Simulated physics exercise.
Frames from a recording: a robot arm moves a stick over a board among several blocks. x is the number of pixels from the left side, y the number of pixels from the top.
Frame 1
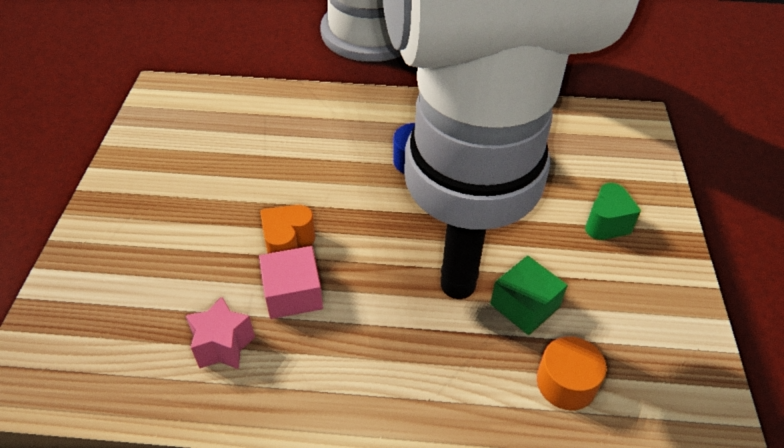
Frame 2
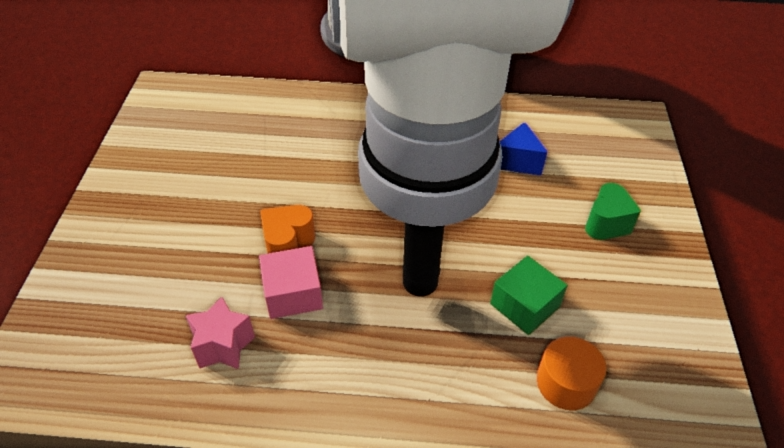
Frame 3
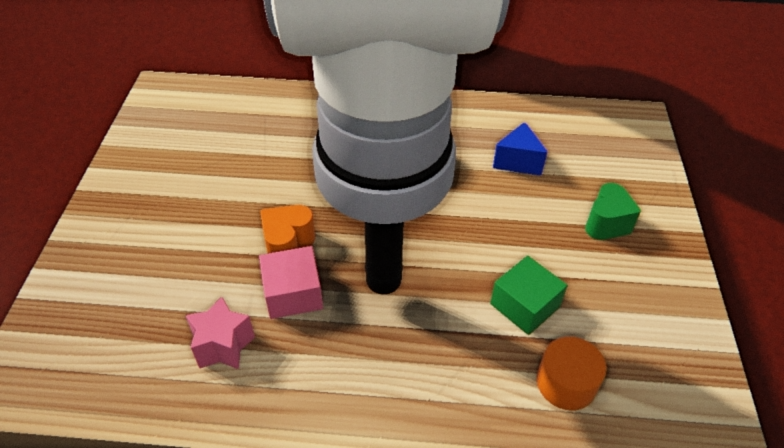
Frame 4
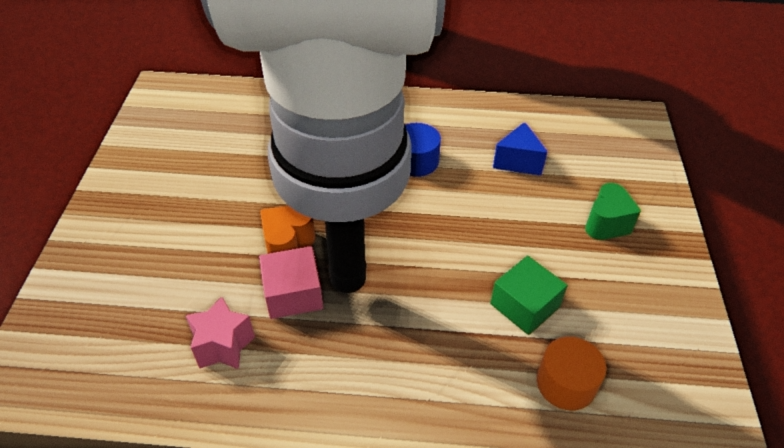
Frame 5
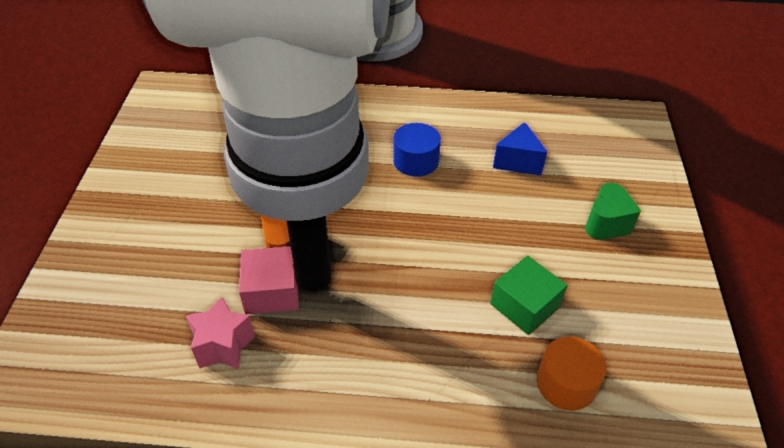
Robot arm sliding a black stick leftward across a striped wooden board, then nudging a pink block slightly left among colourful blocks.
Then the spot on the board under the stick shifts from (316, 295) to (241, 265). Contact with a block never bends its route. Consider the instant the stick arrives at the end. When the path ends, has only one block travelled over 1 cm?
Final answer: Yes.
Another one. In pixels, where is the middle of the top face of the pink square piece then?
At (192, 261).
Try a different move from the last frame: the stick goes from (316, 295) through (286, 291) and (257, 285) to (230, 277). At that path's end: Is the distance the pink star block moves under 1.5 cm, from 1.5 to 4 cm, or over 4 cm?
Short: Under 1.5 cm.
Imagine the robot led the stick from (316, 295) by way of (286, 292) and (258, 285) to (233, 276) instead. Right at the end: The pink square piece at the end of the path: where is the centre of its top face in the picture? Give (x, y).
At the end it should sit near (182, 251).
What follows on the original path. Halfway along, stick at (273, 263); pink square piece at (227, 263).
At the end, stick at (237, 249); pink star block unmoved; pink square piece at (192, 261), turned 40° anticlockwise; orange heart block at (281, 217), turned 15° clockwise.
